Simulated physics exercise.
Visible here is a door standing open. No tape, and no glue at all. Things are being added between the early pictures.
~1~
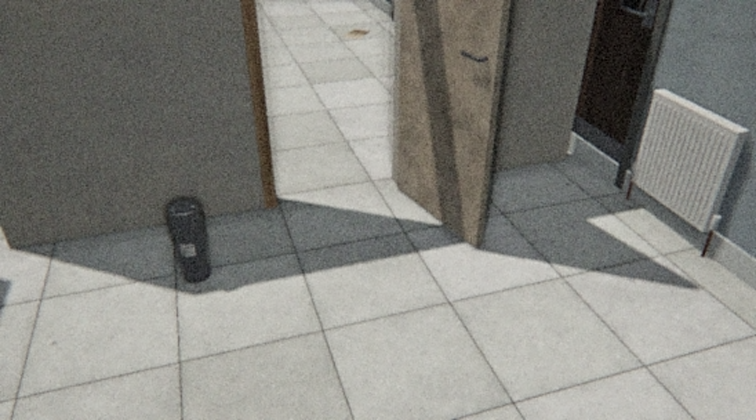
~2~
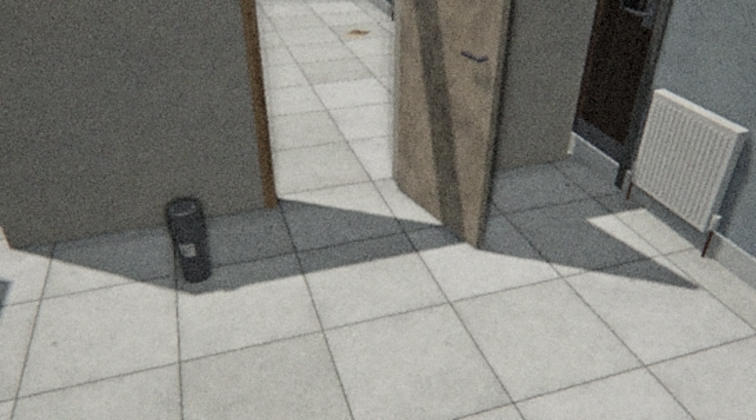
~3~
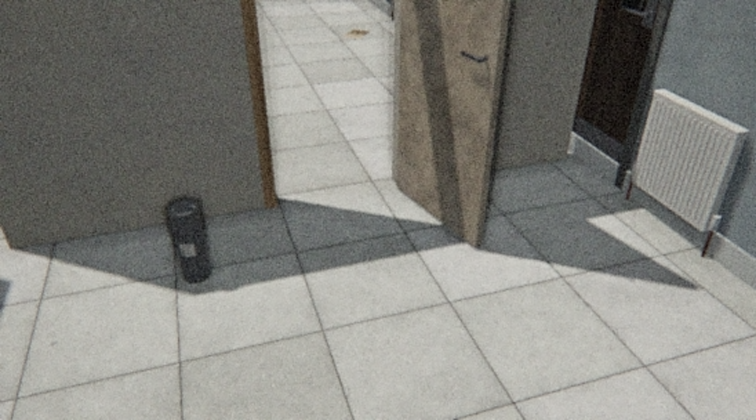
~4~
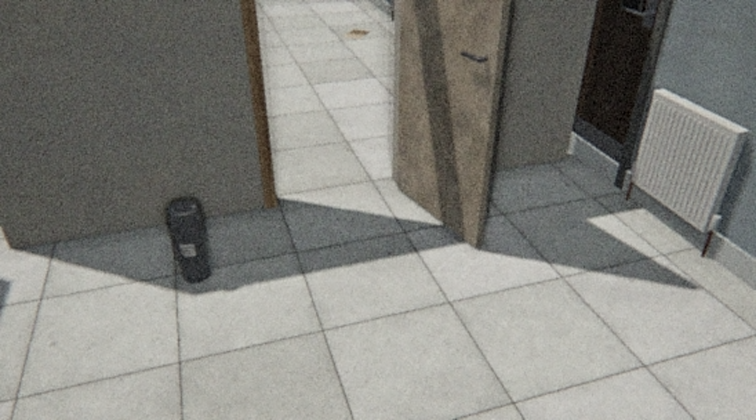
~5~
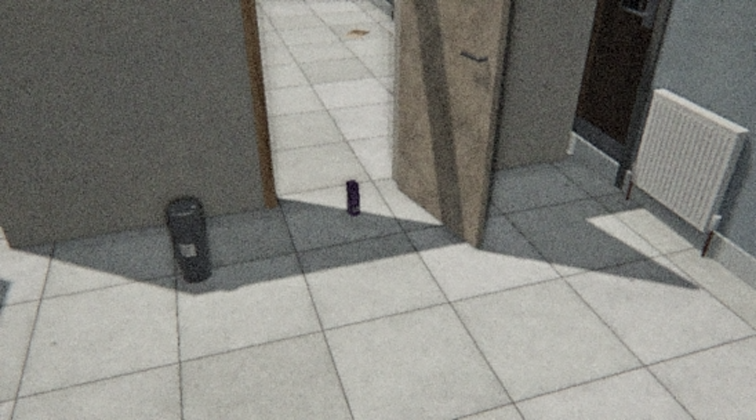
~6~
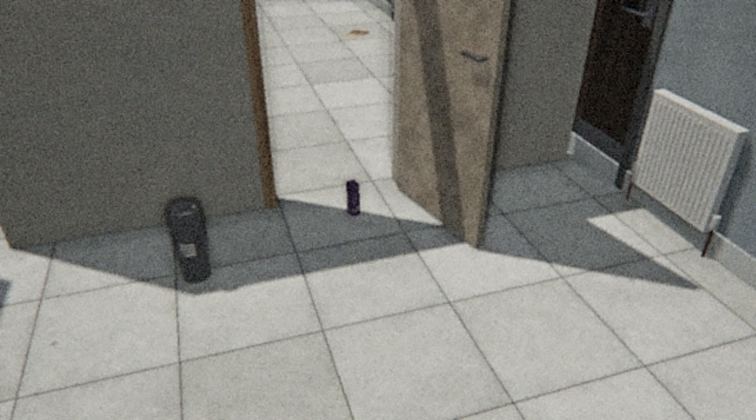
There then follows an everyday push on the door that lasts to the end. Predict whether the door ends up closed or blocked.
Prediction: Closed.
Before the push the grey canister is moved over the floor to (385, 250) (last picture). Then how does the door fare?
After that it cannot finish its swing.
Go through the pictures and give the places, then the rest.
Door wide open and still; grey canister (191, 243), in the first picture.
Door wide open and still; grey canister (191, 243), in the second picture.
Door wide open and still; grey canister (191, 243), in the third picture.
Door wide open and still; grey canister (191, 243), in the fourth picture.
Door wide open and still; grey canister (191, 243), in the fifth picture.
Door wide open and still; purple carton (353, 198); grey canister (191, 243), in the sixth picture.
Then, 1.10 s later than the last frame, door 71° open.
Then, 2.00 s later than the last frame, door 30° open; purple carton moved about its own width near (346, 196).
Then, 2.50 s later than the last frame, door 7° open; purple carton moved well along near (331, 185).
When it is over, door 0° open; moved from the start, purple carton; grey canister as before. End places, in pixels of the last picture, purple carton near (327, 180).
